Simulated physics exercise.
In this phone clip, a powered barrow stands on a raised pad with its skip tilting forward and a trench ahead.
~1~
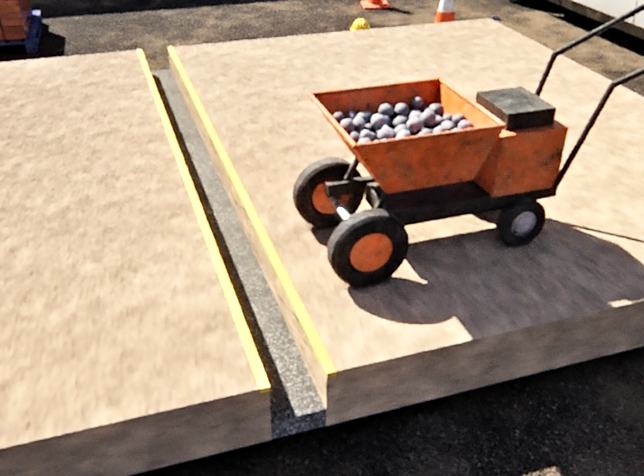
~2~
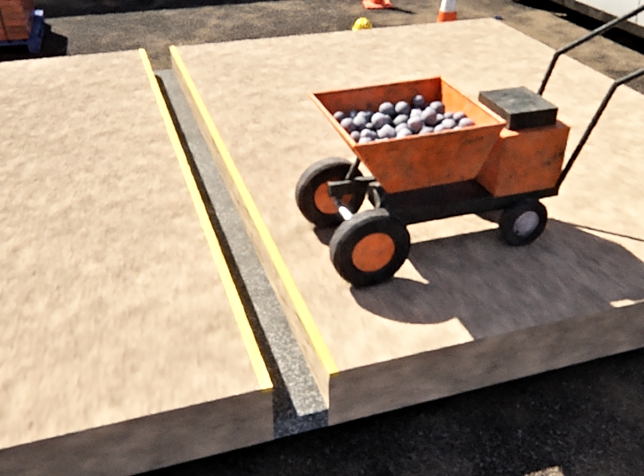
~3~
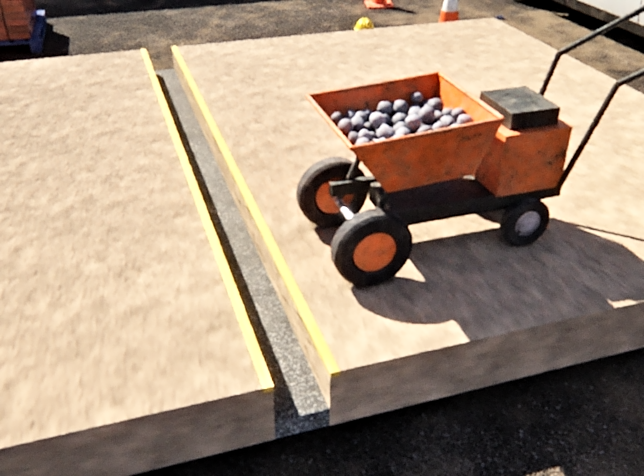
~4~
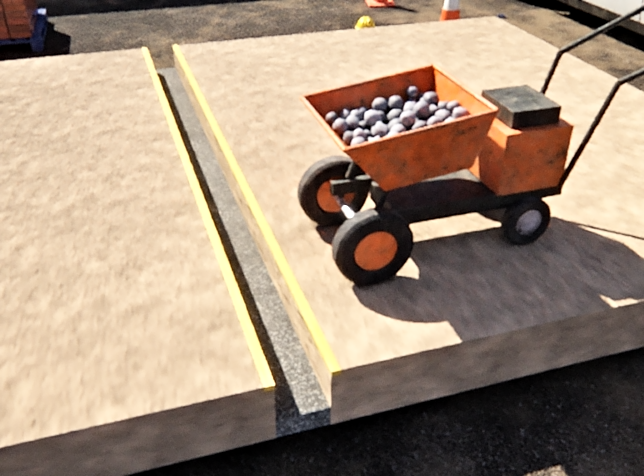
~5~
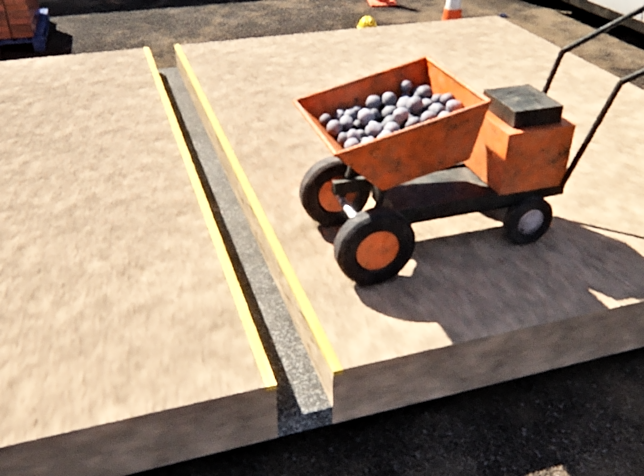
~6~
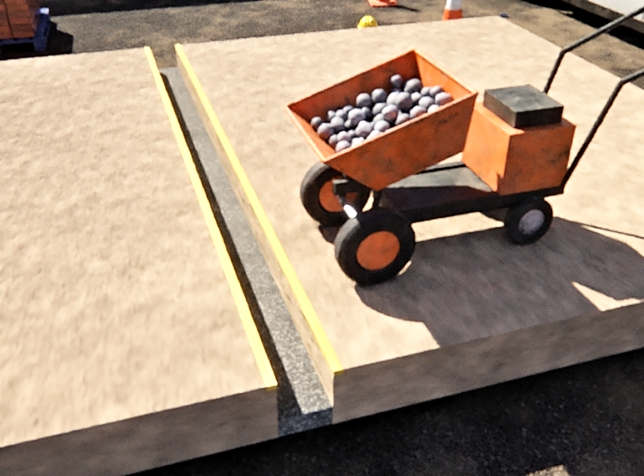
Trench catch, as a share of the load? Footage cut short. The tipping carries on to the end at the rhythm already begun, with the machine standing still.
Half not reached.
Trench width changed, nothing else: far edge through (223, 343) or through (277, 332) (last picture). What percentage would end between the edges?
For the first it's 70 per cent, for the second 0 per cent.
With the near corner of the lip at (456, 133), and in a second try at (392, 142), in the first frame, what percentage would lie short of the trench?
Near 50 and 0 percent respectively.
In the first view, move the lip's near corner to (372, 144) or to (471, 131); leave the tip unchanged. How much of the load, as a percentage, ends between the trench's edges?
You'd get around 50 in a hundred, then 30 in a hundred.
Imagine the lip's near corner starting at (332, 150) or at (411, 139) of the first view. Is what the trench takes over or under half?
First spot a minority of it, second spot the bulk of it.
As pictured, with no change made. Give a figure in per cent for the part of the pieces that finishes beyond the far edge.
About 80 per cent.
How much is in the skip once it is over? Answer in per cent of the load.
Estimate: Near 0 %.
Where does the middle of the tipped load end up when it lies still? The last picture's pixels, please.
About pixel (198, 271).
Soon after the last picture, skip tipped steeply; all in the skip.
A little later, skip tipped right over; most in the skip; a stray few in or heaped over the trench; a small part beyond it; a stray few falling.
Later still, skip tipped right over; a small part in the skip; a small part in or heaped over the trench; most beyond it.
At rest, skip tipped right over; about a quarter in or heaped over the trench; most beyond it.
